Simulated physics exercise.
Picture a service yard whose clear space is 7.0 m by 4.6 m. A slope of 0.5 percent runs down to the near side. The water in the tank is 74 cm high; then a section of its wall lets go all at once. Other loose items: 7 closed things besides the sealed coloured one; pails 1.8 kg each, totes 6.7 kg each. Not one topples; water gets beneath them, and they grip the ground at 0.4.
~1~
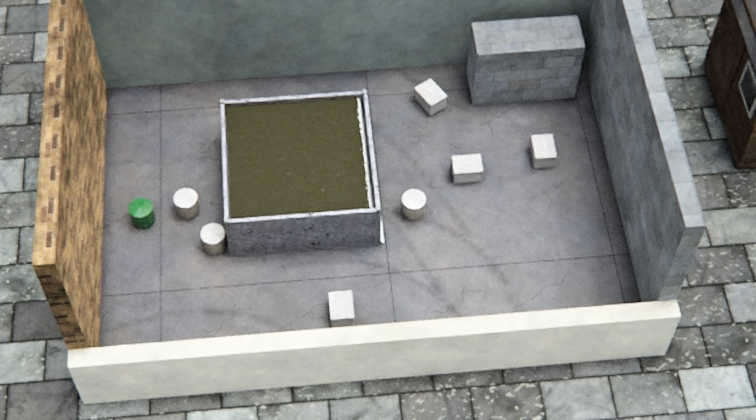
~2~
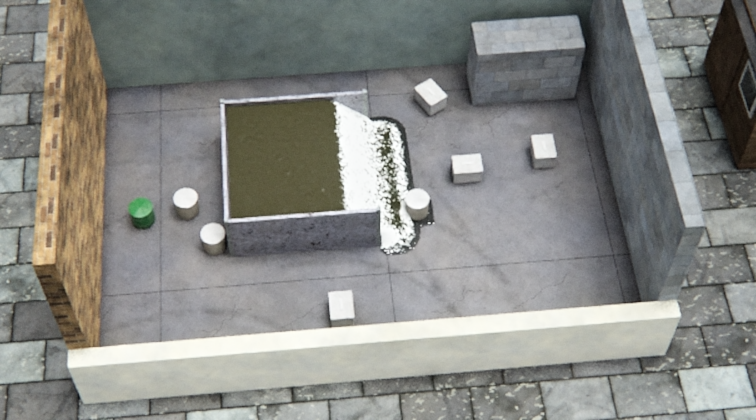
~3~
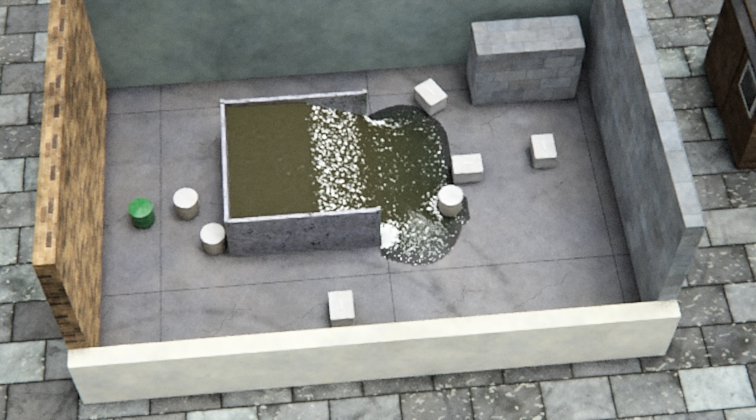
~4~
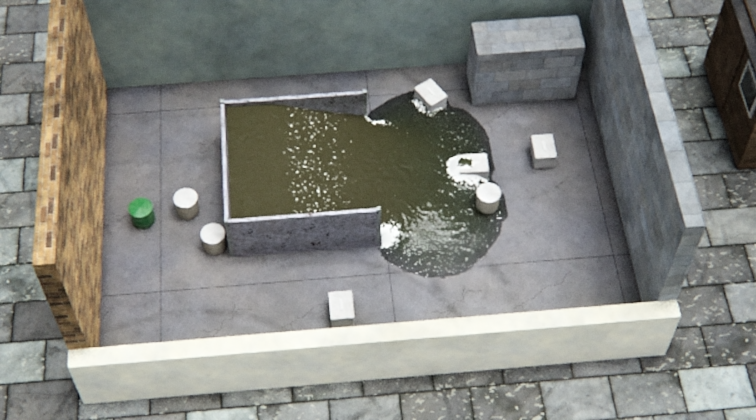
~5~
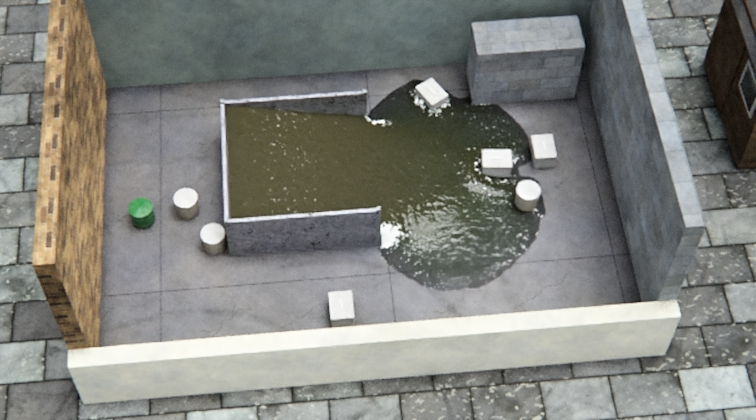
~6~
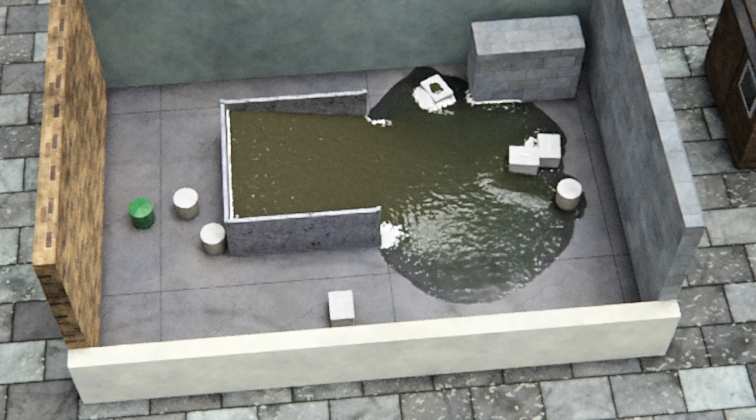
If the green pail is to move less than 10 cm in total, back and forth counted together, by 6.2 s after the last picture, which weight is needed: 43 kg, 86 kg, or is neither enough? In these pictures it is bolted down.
43 kg already does it.
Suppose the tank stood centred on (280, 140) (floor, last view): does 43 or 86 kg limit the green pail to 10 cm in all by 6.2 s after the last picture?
Then, in short, the light one works.
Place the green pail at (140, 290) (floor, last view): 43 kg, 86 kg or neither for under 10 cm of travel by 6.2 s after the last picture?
The lighter one suffices.
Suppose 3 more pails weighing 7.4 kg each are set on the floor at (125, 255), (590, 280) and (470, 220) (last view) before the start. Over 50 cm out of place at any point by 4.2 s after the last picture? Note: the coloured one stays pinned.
In that order: Less, more, over.
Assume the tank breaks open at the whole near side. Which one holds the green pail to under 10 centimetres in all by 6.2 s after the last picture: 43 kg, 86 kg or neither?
Result: Heavier option only.
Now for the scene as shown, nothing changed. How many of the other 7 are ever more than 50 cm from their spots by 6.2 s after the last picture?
By my count, 5.
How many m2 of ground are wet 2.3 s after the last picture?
The covered patch comes to about 19 m2.
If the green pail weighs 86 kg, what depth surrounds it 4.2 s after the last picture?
Something like 0 centimetres.
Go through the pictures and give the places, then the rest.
The first picture shows the green pail at (140, 207) rests on the ground; 3.7 m2 under water; 0 of 8 have shifted.
The second picture shows the green pail at (140, 207) rests on the ground; water covers 4.8 m2; 0 of 8 have shifted.
The third picture shows the green pail at (140, 207) rests on the ground; water covers 6.3 m2; 1 of 8 have shifted.
The fourth picture shows the green pail at (140, 207), on the bottom; water covers 8.0 m2; 2 of 8 have shifted.
The fifth picture shows the green pail at (140, 207) rests on the ground; 9.9 m2 under water; 2 of 8 have shifted.
The sixth picture shows the green pail at (140, 207), on the bottom; water covers 11.9 m2; 4 of 8 have shifted.
Then, 0.6 s after the last picture the green pail would be 0 cm from its start with 43 kg and 0 cm from its start with 86 kg; 0 cm of water round it then.
Then, 2.3 s after the last picture the green pail would be 0 cm from its start with 43 kg and 0 cm from its start with 86 kg; 0 cm of water round it then.
Then, 4.2 s after the last picture the green pail would be 0 cm from its start with 43 kg and 0 cm from its start with 86 kg; 0 cm of water round it then.
Then, 6.2 s after the last picture the green pail would be 0 cm from its start with 43 kg and 0 cm from its start with 86 kg; 8 cm of water round it then.
